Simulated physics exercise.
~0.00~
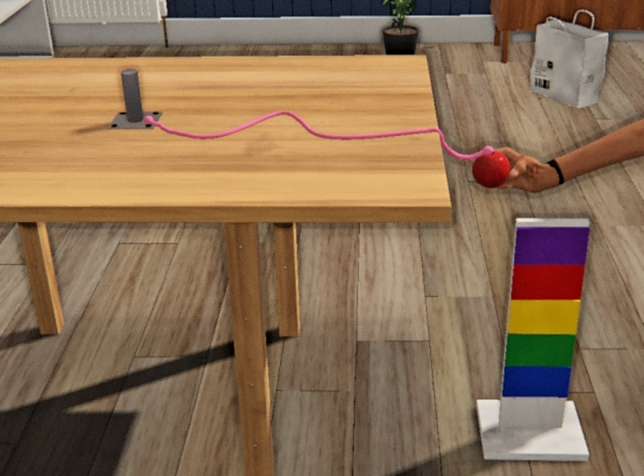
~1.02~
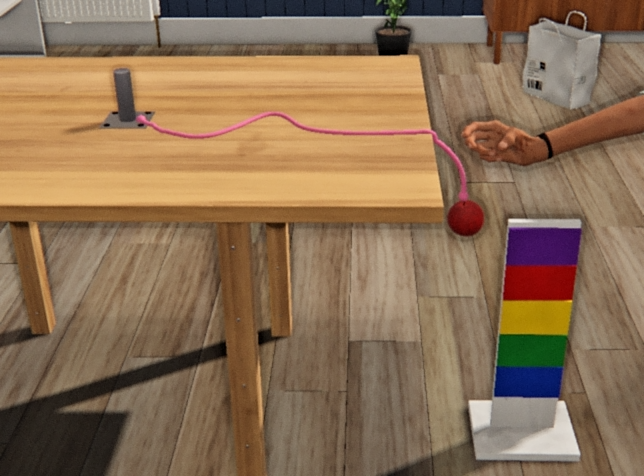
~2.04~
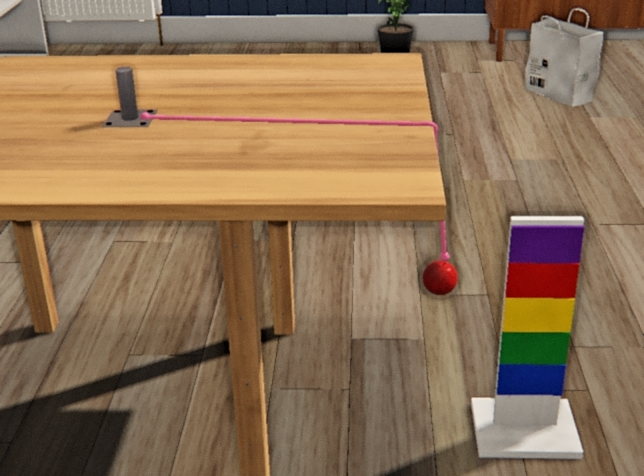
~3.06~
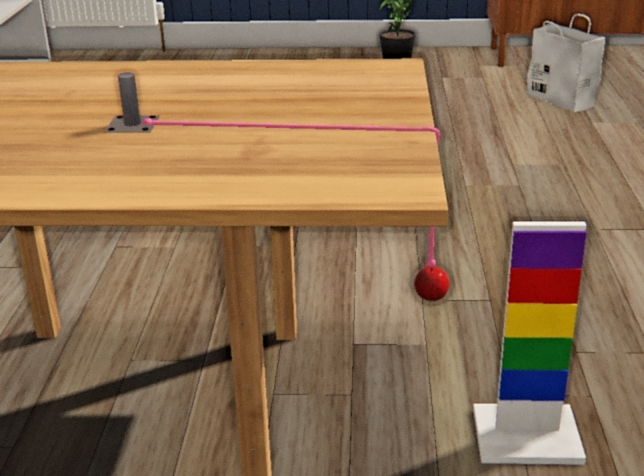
The clip opens with a hand at the right holding a round red object just past the edge of a wooden table, with a slack pink cord running back to a small metal post. On the floor stands a board striped purple, red, yellow, green and blue. The hand lets go and draws back as the object drops beside the table's edge, the cord still wavy. The object falls further, the cord pulls straight across the tabletop, and the hand is gone from view. After drifting slightly left, the object ends up hanging below the edge, level with the red band.
